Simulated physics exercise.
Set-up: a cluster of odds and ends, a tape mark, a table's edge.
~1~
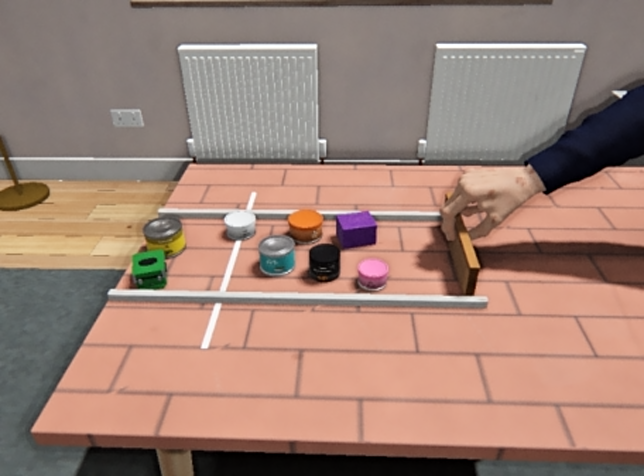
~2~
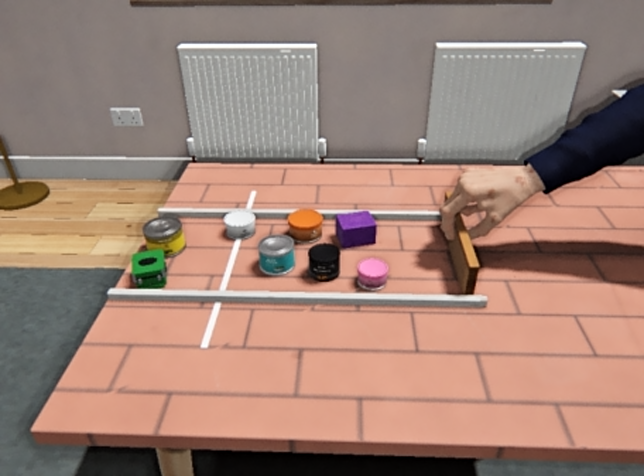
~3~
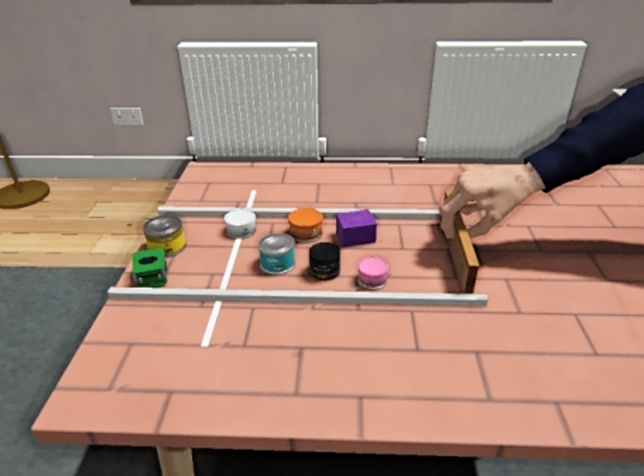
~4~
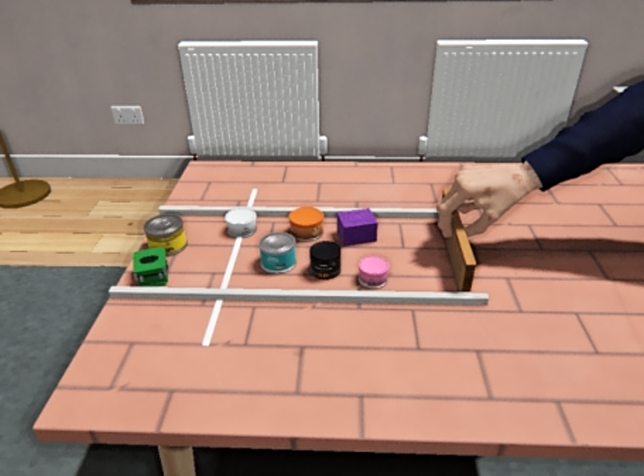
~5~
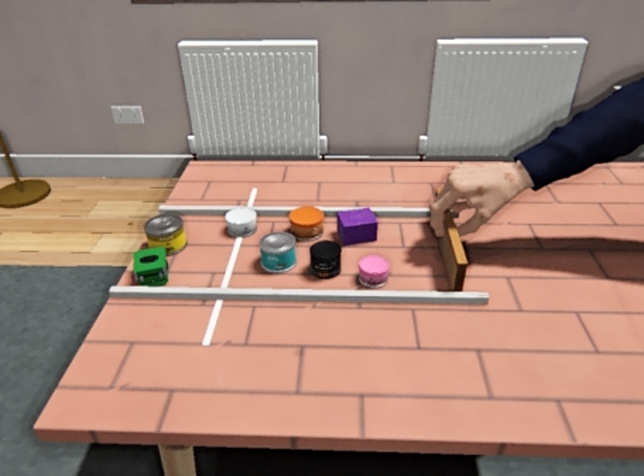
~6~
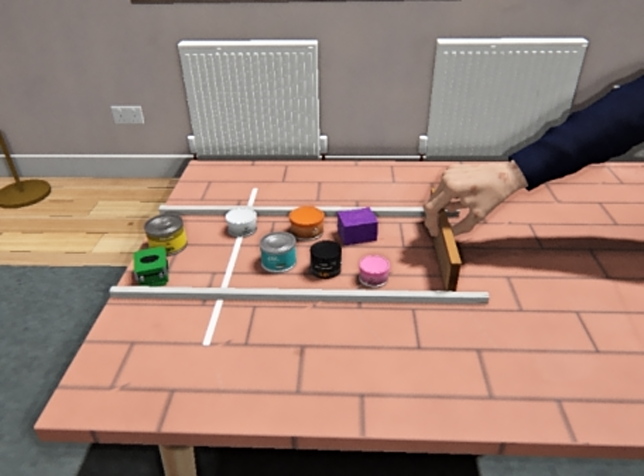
A hand in a dark sleeve holds a wooden board upright at the right end of two pale rails on a brick-patterned table, at first barely moving. It then slides the board slightly left, toward a cluster of small tins, pots and boxes around a white tape line, which stay still.
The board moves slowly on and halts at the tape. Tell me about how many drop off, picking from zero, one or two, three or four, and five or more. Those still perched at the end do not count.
The push drops not a single one off the table.
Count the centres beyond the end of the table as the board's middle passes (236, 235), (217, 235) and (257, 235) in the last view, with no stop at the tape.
Place by place: 0, 1 and 0.
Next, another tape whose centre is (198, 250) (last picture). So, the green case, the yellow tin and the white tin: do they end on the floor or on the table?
The green case keeps its place, the yellow tin slips off and the white tin slips off.
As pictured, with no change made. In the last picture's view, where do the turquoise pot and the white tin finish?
Turquoise pot: (196, 243); white tin: (164, 219).
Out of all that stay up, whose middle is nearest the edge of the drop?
That would be the white tin.
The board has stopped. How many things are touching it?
Number in contact with it: 3.
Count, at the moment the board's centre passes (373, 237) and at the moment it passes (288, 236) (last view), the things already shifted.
At the one place 2, at the other 6.
Soon after, none off yet; yellow tin at rest near (166, 235); green case at rest near (152, 268); white tin at rest near (242, 222).
After that, none off yet; yellow tin at rest near (166, 235); green case at rest near (152, 268); white tin displaced about its own width near (223, 222).
In the end, the number that fall off is zero.
